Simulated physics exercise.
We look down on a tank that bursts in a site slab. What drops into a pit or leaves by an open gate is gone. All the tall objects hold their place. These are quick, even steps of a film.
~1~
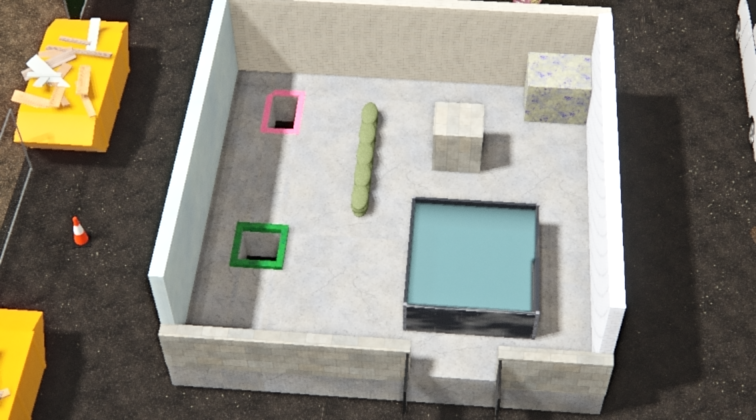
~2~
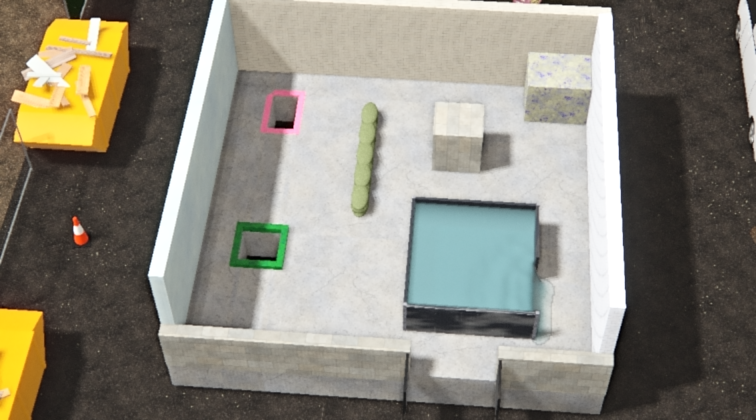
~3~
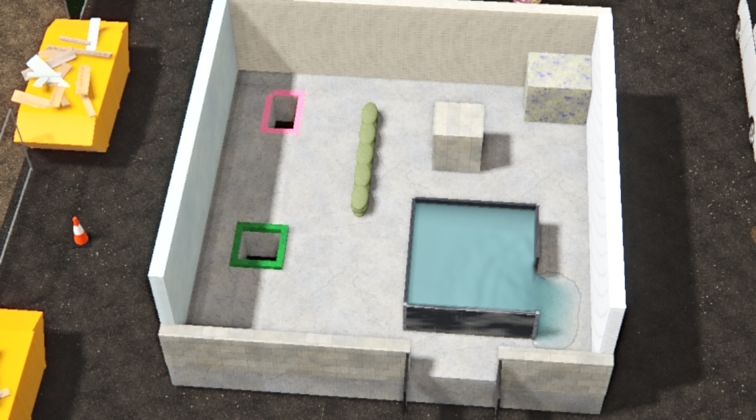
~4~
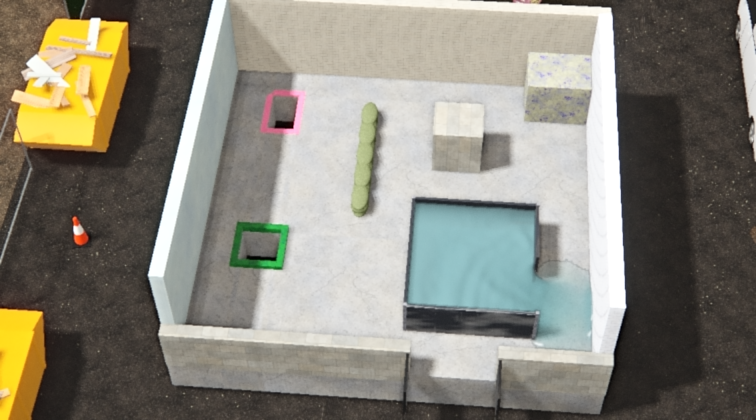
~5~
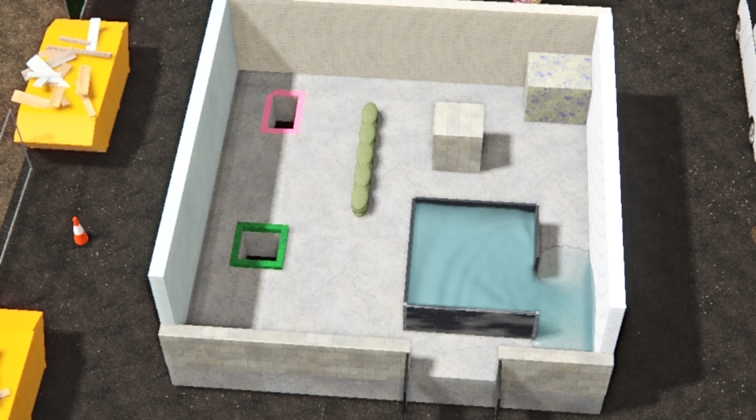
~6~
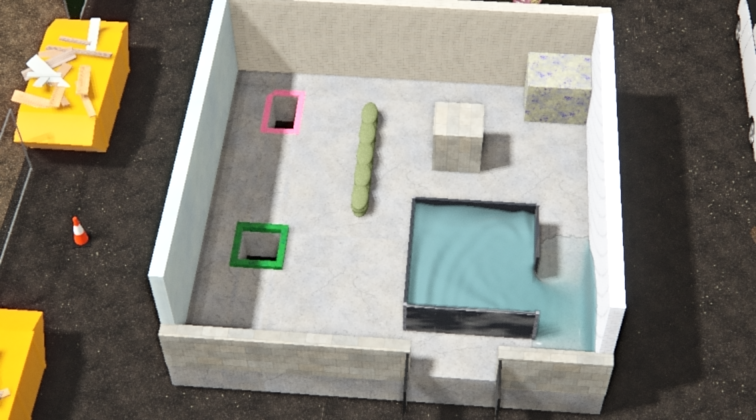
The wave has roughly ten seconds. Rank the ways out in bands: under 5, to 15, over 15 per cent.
In the end: The gate takes from 5 to 15 %; the pink pit takes from 5 to 15 %; the green pit takes not even 5 %.
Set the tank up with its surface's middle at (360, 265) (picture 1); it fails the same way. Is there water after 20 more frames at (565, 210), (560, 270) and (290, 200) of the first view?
In that order: Awash, flooded, no water.
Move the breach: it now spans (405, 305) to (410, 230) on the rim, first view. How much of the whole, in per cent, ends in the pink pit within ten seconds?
In per cent: Pink 15.
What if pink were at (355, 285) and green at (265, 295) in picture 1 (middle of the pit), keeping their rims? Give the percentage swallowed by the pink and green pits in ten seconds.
Parts in a hundred: Pink 2, green 0.
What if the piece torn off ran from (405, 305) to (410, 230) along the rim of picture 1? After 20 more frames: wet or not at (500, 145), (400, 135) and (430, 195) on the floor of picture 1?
One after the other: Dry, dry, dry.
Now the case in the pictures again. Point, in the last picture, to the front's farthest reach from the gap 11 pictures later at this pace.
I would point to (582, 128).
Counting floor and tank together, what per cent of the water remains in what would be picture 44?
Roughly 94 per cent.
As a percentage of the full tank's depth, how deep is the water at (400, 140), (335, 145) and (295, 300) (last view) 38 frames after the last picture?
In turn 4, 0 and 4 in a hundred.
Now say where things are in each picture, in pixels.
The water tank at (473, 256) is whole and still, in the first picture.
Water pours out at (533, 300) and has run to (544, 282), in the second picture.
Water pours out at (533, 302) and has run to (560, 347), in the third picture.
Water pours out at (533, 303) and has run to (591, 352), in the fourth picture.
The front is at a hidden place, out from the gap at (533, 303), in the fifth picture.
The front is at (588, 240), out from the gap at (533, 302), in the sixth picture.
A moment on, water covers 15 % of the floor; the gate 0 %, the pink pit 0 %, the green pit 0 %.
Next, water covers 25 % of the floor; the gate 0 %, the pink pit 0 %, the green pit 0 %.
Then, water covers 45 % of the floor; the gate 2 %, the pink pit 0 %, the green pit 0 %.
Later, water covers 75 % of the floor; the gate 5 %, the pink pit 1 %, the green pit 0 %.
In the end, water covers 95 % of the floor; the gate 9 %, the pink pit 9 %, the green pit 0 %.
